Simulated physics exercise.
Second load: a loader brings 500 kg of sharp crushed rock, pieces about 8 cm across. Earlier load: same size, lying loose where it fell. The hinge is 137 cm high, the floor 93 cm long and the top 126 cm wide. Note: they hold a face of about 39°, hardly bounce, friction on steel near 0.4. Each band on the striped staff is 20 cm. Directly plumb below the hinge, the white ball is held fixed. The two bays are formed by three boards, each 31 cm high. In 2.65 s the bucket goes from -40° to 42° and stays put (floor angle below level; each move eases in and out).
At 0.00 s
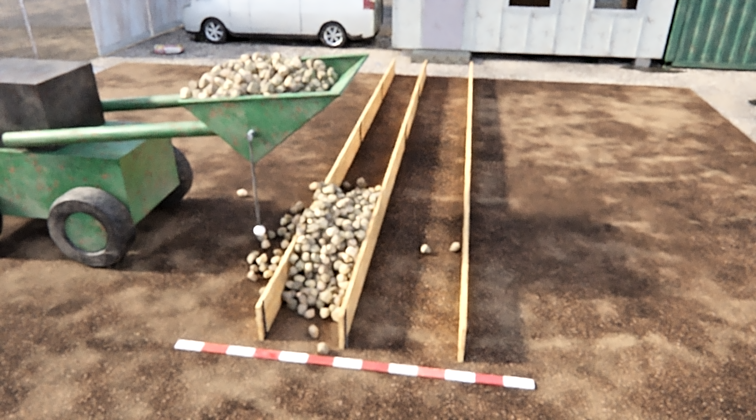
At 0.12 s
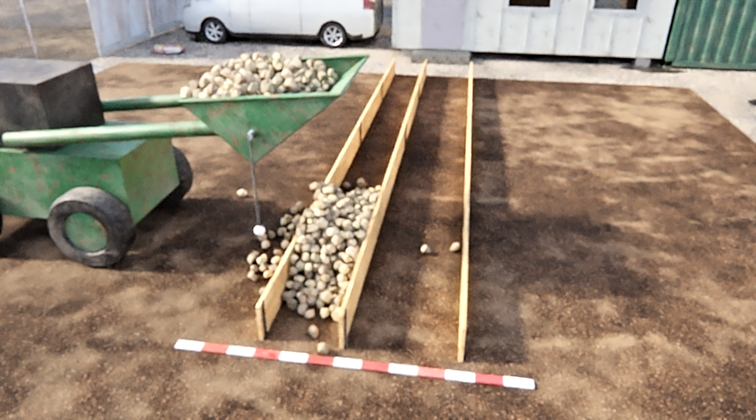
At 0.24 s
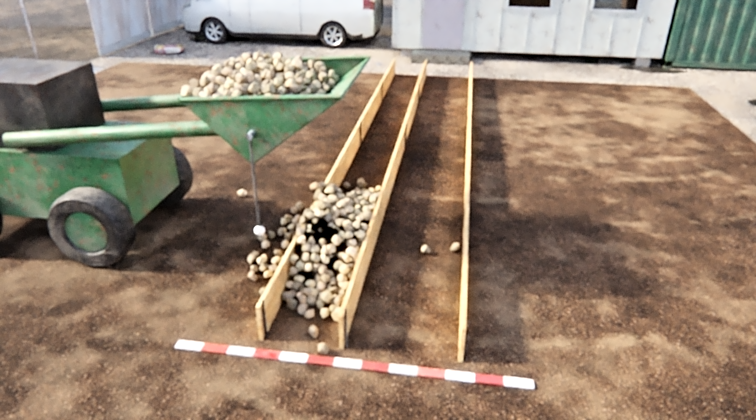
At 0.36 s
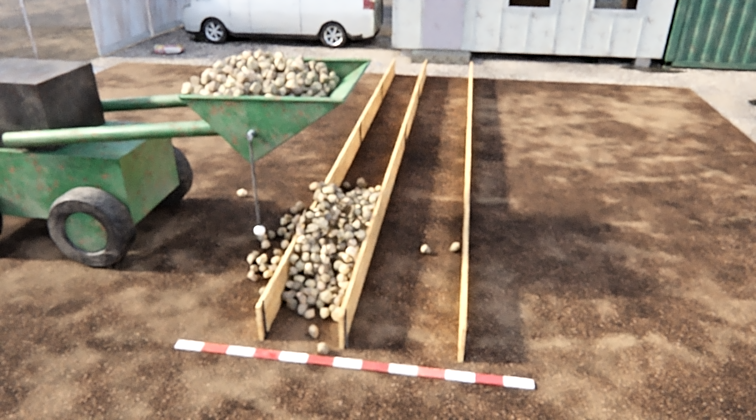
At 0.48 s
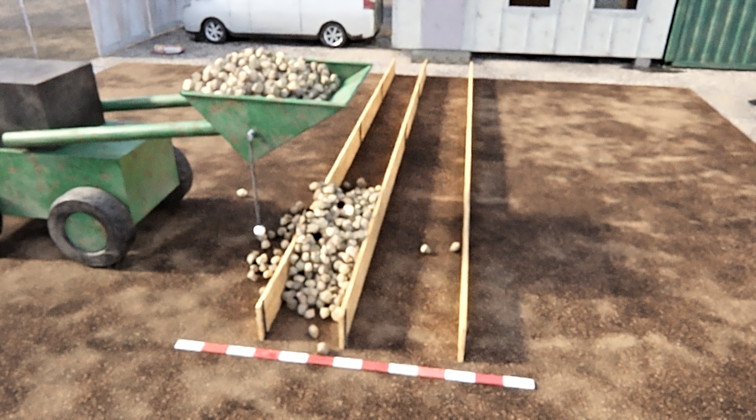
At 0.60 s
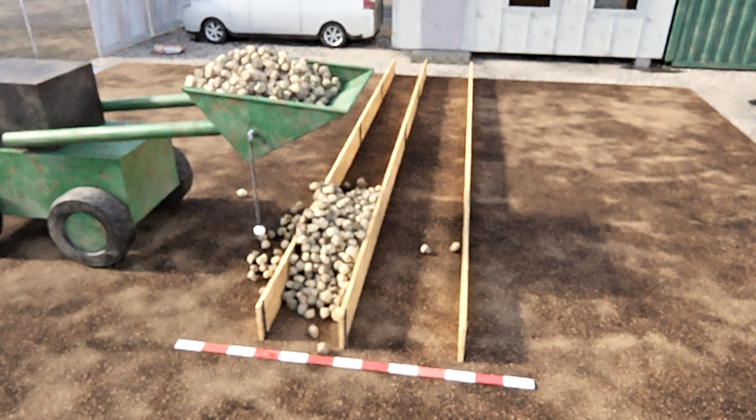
A green loader's bucket full of stones slowly tilts up slightly above a boarded stone pile.
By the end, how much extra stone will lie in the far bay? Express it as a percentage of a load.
72 %.
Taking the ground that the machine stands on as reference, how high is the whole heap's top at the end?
About 52 cm up from the ground the machine stands on.
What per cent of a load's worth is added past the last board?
0 %.
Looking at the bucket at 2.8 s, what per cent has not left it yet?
Roughly 15 parts in a hundred of the load.
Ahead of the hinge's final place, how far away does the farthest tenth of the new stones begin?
It comes to around 150 centimetres.
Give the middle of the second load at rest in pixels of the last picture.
Their middle rests near (395, 242).
After 2.0 s the floor is at 29°; in per cent of one load, 96 in the bucket, 8 short of the bays, 96 in the near bay; the foremost stones are at (384, 215).
After 2.8 s the floor is at 42°; in per cent of one load, 13 in the bucket, 8 short of the bays, 131 in the near bay, 48 in the far bay; the foremost stones are at (458, 244).
After 3.1 s the floor is at 42°; in per cent of one load, 0 in the bucket, 8 short of the bays, 126 in the near bay, 66 in the far bay; the foremost stones are at (461, 258).
After 5.9 s the floor is at 42°; in per cent of one load, 0 in the bucket, 8 short of the bays, 119 in the near bay, 73 in the far bay; the foremost stones are at (466, 259). Net gain in the far bay, 72.
